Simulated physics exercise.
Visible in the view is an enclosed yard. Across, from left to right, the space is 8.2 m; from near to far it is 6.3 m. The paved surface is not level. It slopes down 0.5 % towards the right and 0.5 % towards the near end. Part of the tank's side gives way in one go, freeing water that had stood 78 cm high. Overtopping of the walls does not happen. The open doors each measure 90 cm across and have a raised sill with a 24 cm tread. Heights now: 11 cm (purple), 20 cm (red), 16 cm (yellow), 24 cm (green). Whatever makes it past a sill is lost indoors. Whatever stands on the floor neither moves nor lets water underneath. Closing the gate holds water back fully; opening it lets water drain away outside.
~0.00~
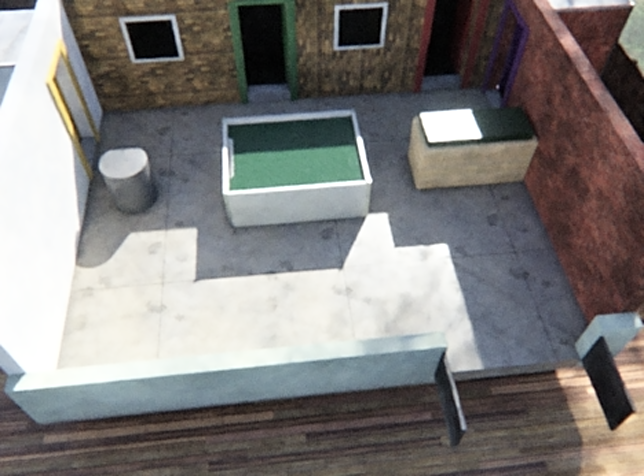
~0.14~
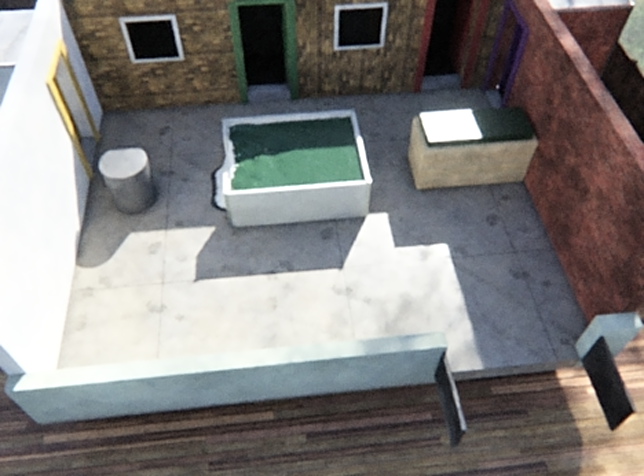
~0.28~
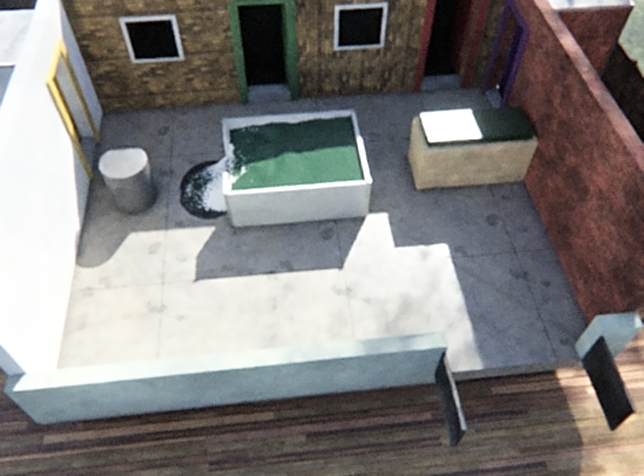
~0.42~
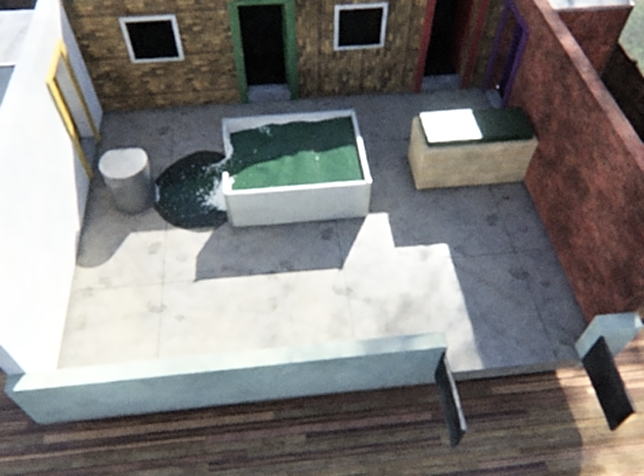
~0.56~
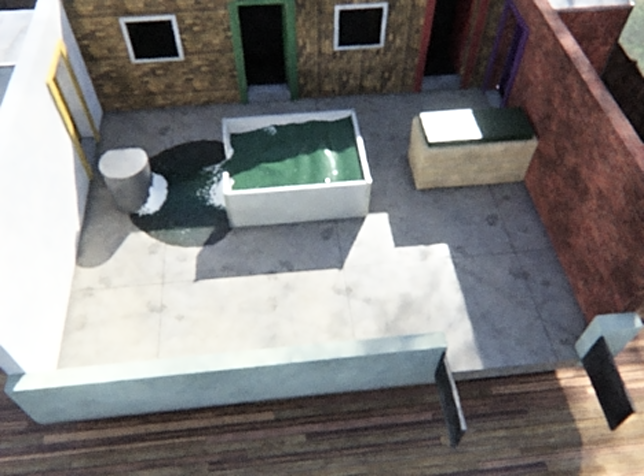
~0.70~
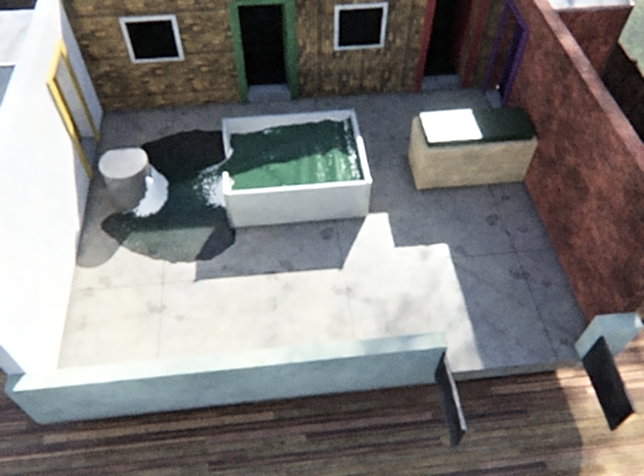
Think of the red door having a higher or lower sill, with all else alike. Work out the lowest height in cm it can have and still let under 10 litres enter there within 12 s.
The lowest such height is roughly 8.5 cm.
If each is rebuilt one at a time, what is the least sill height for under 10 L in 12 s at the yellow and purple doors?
Roughly 24 cm for the yellow door and roughly 10.0 cm for the purple door.
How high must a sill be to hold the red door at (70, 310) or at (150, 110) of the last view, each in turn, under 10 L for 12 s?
Roughly 17 and 24 cm.
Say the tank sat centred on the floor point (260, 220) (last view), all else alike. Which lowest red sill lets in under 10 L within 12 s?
7.0 cm, give or take.
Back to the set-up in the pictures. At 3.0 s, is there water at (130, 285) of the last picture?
At that moment it's submerged.
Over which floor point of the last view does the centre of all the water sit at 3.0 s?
I'd put it close to (218, 198).
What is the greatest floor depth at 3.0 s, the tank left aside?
Max depth: Near 34 cm.
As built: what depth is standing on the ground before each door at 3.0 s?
Purple door 0 cm, red door 0 cm, yellow door 24 cm, green door 0 cm.
After 1.4 s water covers 20 % of the floor, deepest (48 cm) near (167, 195); it has not reached the red door.
After 3.0 s water covers 30 % of the floor, deepest (34 cm) near (77, 394); it has not reached the red door.
After 12.0 s water covers 95 % of the floor, deepest (15 cm) near (591, 342); 10 cm at the red door, 0 litres in over its 20 cm sill.
At the red door as built, the water arrived by 5.3 s and peaked near 12 cm at 10.4 s.
Run again over the same 12 s with other heights there, 22 litres in over 7 cm, 4 litres over 9.5 cm. The limit of 10 litres is kept from about 8.5 cm up.
